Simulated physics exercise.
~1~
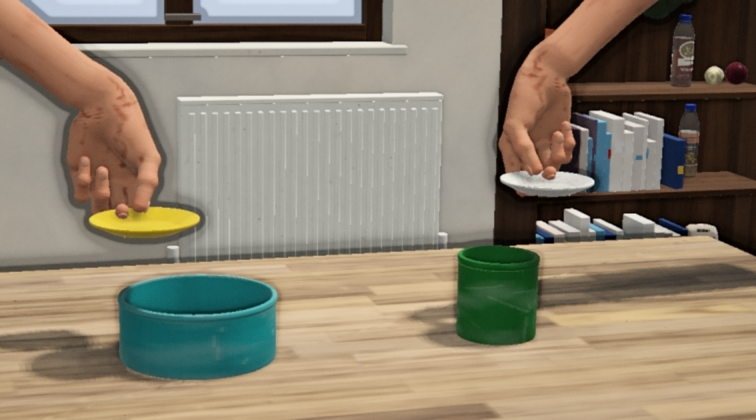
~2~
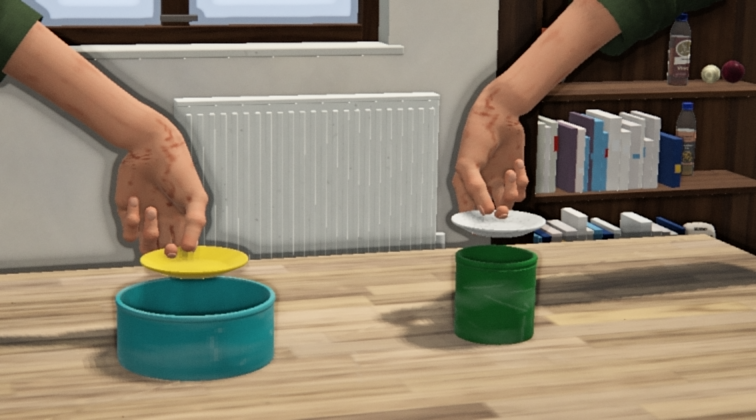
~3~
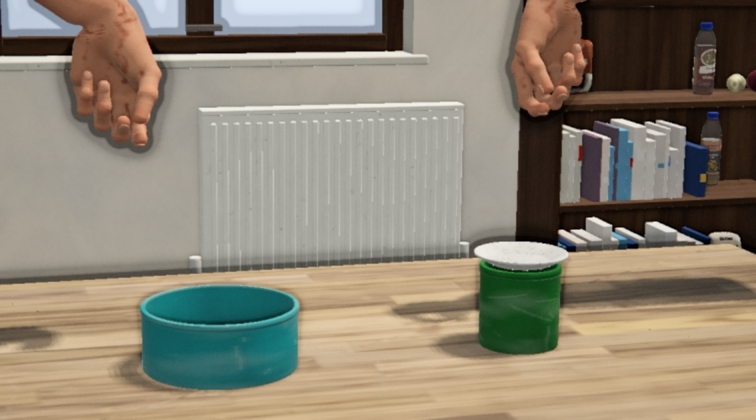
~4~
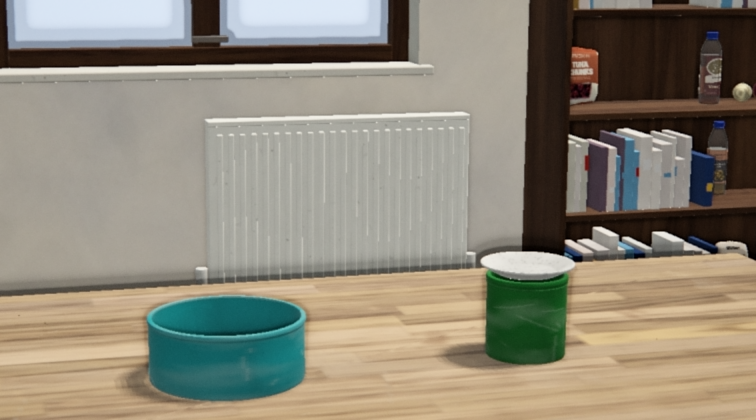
At the start, two hands hold a yellow saucer and a white plate above a wooden table, near a wide teal container on the left and a narrower green one on the right. The yellow saucer moves right and down over the teal container, while the white plate shifts left and down over the green one. Both hands then let go and draw back upward. The saucer drops inside the teal container, out of sight, while the plate lands on the green rim. Finally the hands are gone, and the plate rests on the green container like a lid.
